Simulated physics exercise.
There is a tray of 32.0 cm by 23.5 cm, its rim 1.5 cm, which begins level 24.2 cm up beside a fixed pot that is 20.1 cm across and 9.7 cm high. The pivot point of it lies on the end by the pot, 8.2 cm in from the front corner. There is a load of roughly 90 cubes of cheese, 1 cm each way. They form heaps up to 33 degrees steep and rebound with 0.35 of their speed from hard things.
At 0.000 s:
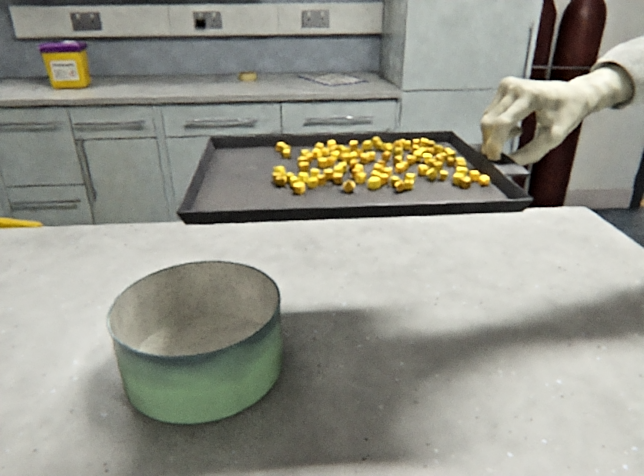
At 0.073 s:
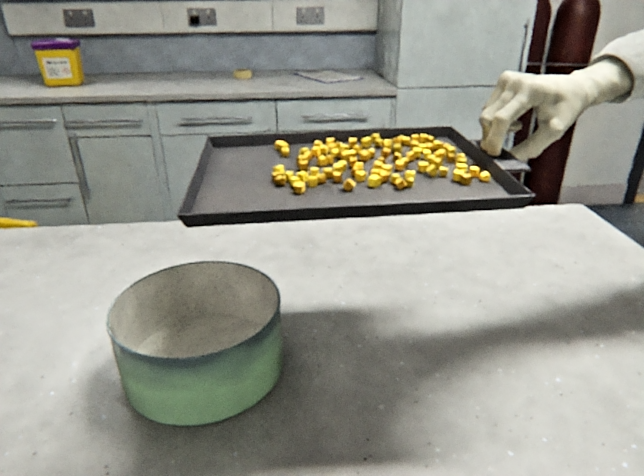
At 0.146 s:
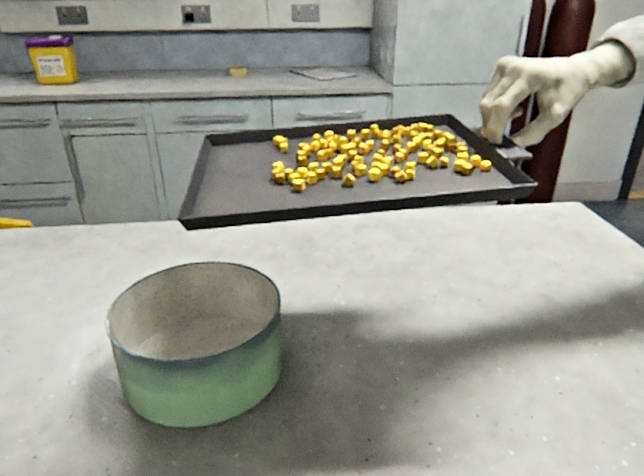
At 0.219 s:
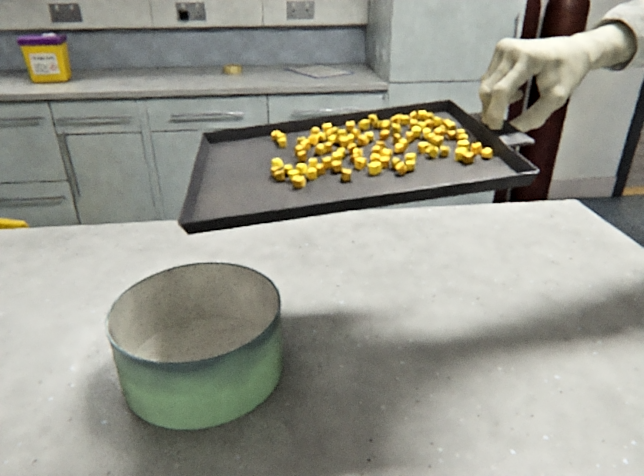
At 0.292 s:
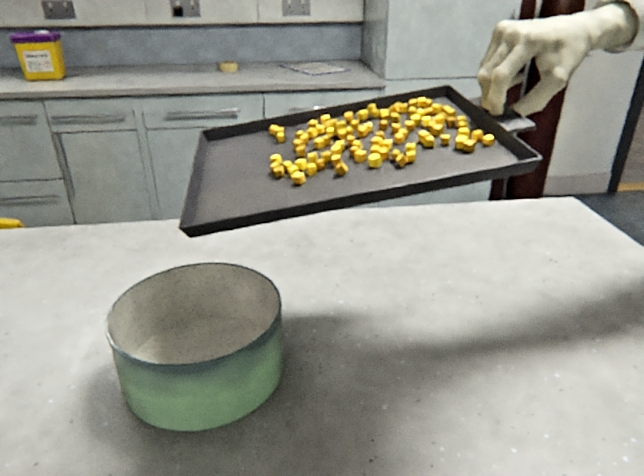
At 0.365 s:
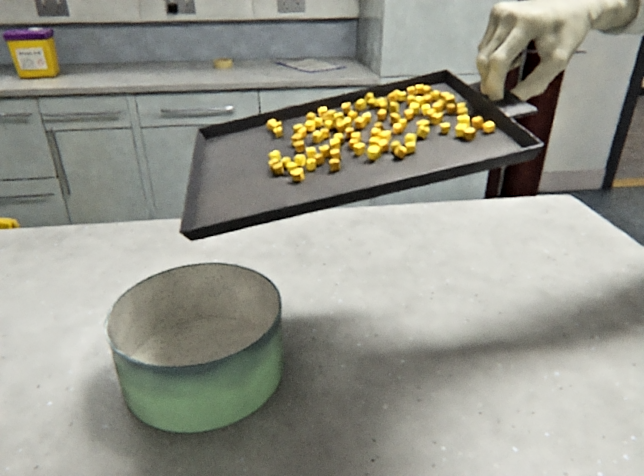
Dark tray of yellow cheese cubes tilting down to the left as a pale hand raises its right end, behind a green pot.
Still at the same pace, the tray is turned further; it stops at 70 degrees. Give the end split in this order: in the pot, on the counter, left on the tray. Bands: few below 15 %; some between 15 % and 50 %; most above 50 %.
Pot: Some; counter: Some; tray: Some.
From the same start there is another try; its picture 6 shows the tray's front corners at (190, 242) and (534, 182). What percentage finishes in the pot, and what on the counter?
Pot 10, counter 70.
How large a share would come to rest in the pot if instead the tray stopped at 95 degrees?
Share in the pot: Around 60 %.
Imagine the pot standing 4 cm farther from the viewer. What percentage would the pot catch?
Then roughly 15 percent would land in it.
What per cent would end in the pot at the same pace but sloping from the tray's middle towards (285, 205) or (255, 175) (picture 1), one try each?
About 5 and 25 per cent.
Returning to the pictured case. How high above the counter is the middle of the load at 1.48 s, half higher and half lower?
The halfway mark is near 6 cm.
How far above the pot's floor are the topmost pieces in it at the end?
It reaches roughly 1.0 cm.
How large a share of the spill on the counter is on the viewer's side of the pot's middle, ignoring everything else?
80 %.
Then, at 1.03 s, tilt 39 degrees; the tray holds 100 %, the pot 0 %.
After 1.48 s, tilt 57 degrees; the tray holds 40 %, the pot 20 %.
After 2.00 s, tilt 70 degrees; the tray holds 35 %, the pot 30 %.
In the end, at 3.0 s, pot 30 %, counter 35 %, tray 35 %.
